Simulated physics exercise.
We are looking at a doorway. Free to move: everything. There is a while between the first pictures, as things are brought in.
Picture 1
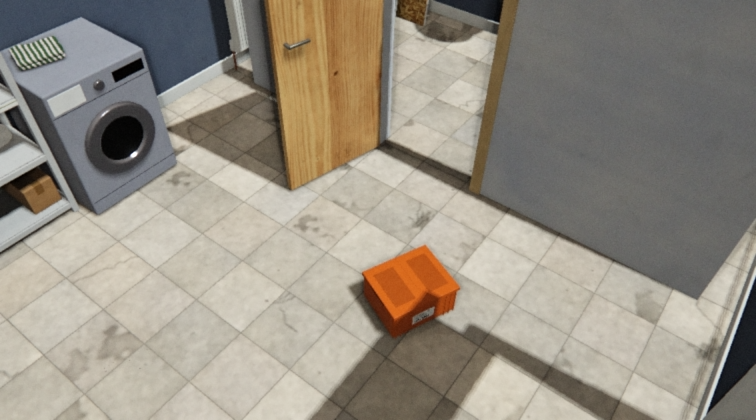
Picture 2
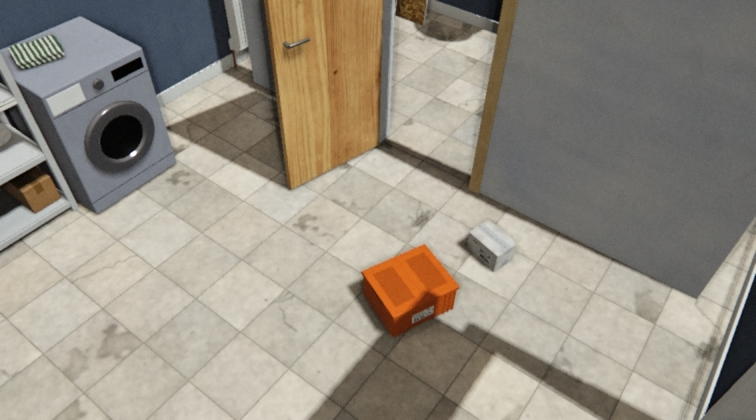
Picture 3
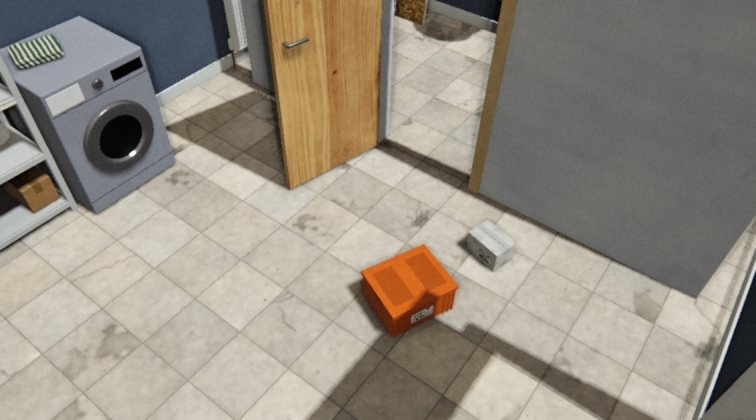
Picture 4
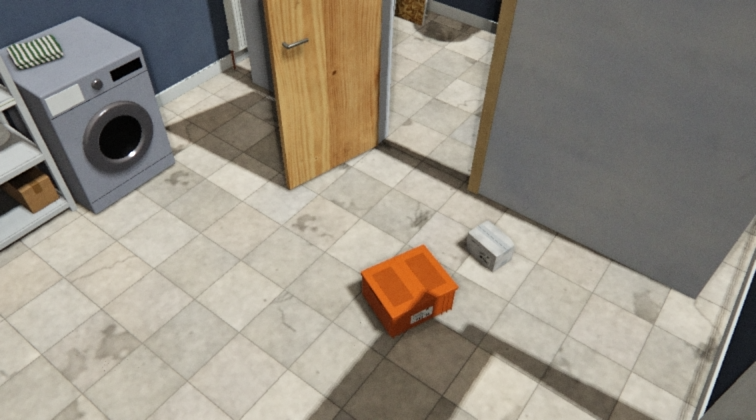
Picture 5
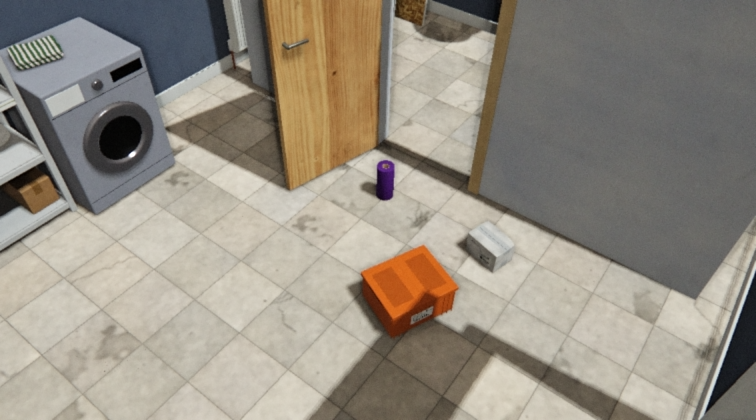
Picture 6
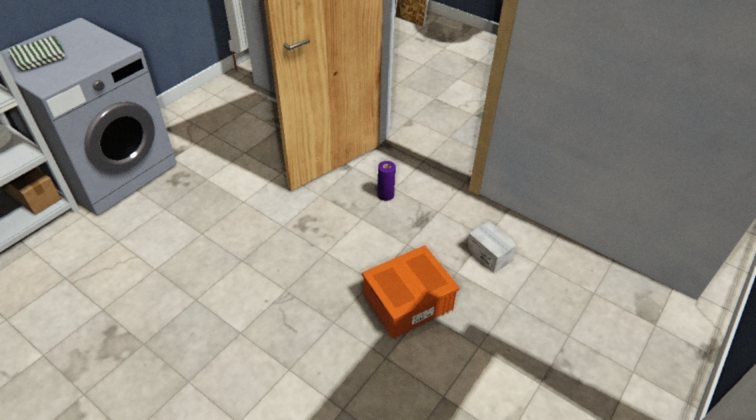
A wooden door stands wide open in a room with pale tiled floor and grey and dark blue walls, seen from above. An orange tote sits on the floor in front of the doorway, with a grey washing machine and shelves at left. A white parcel appears right of the tote, then a purple roll nearer the door, while the view shifts barely.
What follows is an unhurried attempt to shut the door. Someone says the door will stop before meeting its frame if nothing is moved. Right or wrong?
Wrong.
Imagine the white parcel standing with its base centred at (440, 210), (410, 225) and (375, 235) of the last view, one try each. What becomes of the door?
The first time it gets stopped, the second time it closes all the way, the third time it closes all the way.
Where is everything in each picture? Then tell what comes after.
Door wide open and still, in the first picture.
Door wide open and still; white parcel (491, 246); orange tote (409, 290), in the second picture.
Door wide open and still; white parcel (491, 245); orange tote (408, 290), in the third picture.
Door wide open and still; white parcel (490, 246); orange tote (408, 291), in the fourth picture.
Door wide open and still; white parcel (490, 246); orange tote (408, 291), in the fifth picture.
Door wide open and still; purple roll (386, 181); white parcel (491, 247), in the sixth picture.
Then, 1.00 s past the last view, open by 62°.
Then, 1.50 s past the last view, open by 34°; purple roll displaced well along near (416, 179).
Then, 2.00 s past the last view, open by 6°; purple roll displaced well along near (450, 166).
Finally, open by 0°; moved from the start, purple roll; the other 2 still in place. Final places as the last picture's camera would see them, purple roll near (460, 158).
